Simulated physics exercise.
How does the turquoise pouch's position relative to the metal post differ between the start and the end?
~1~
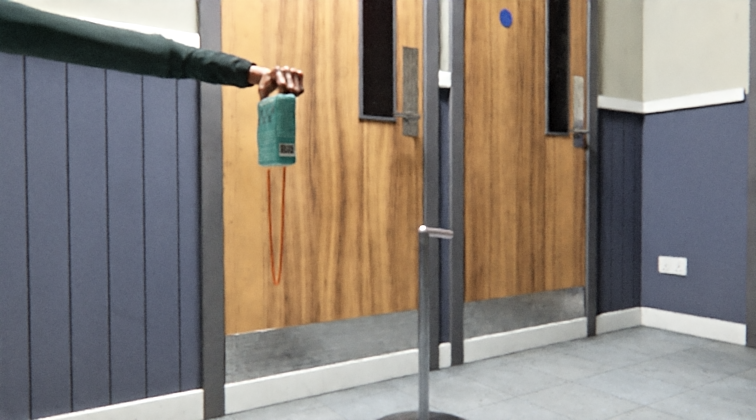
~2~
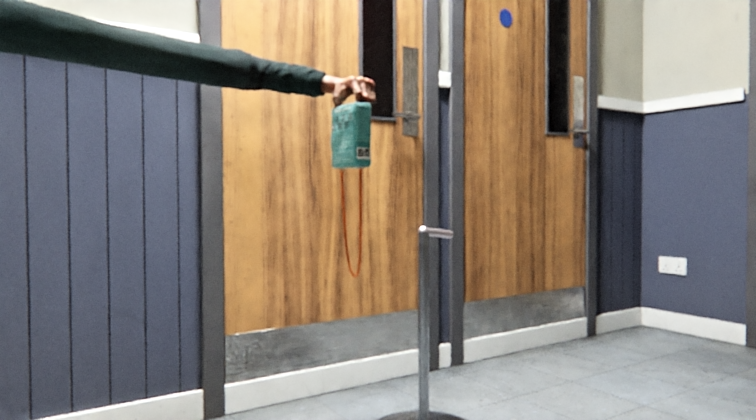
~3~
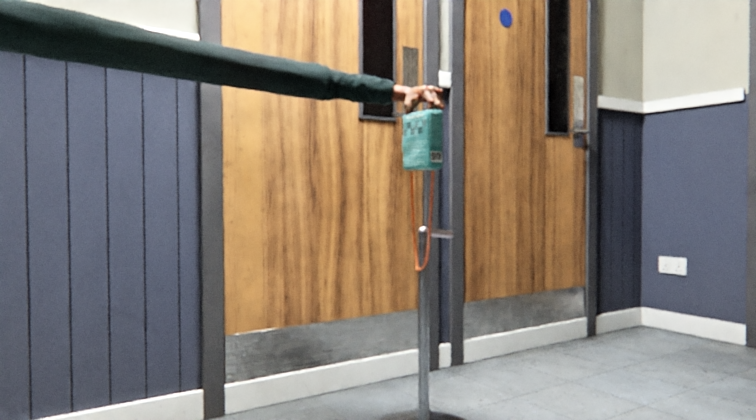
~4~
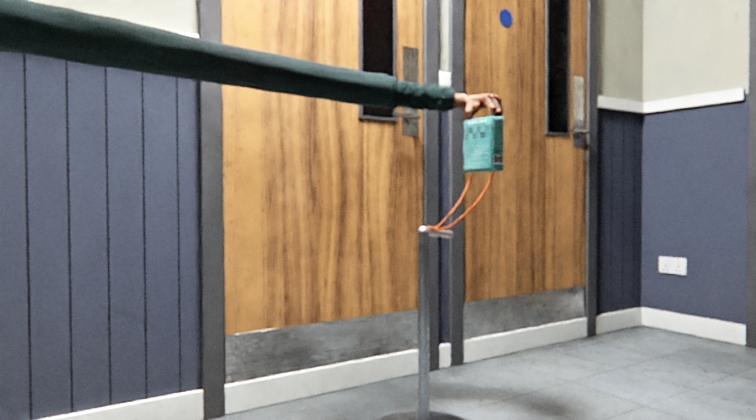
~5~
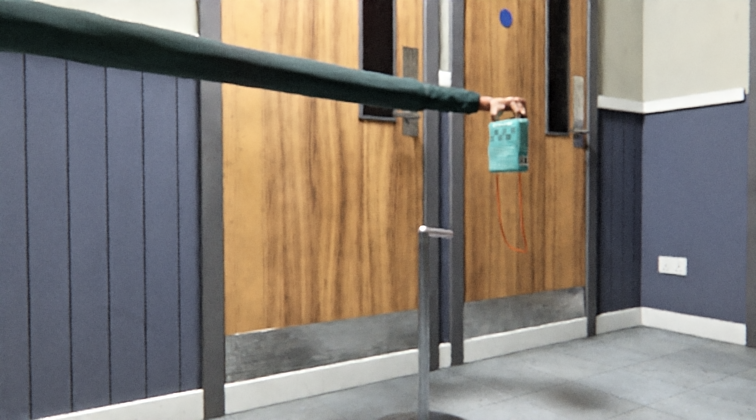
At the start the turquoise pouch is to the left of the post, in front of the left door. By the end it is to the right of the post, in front of the right door.
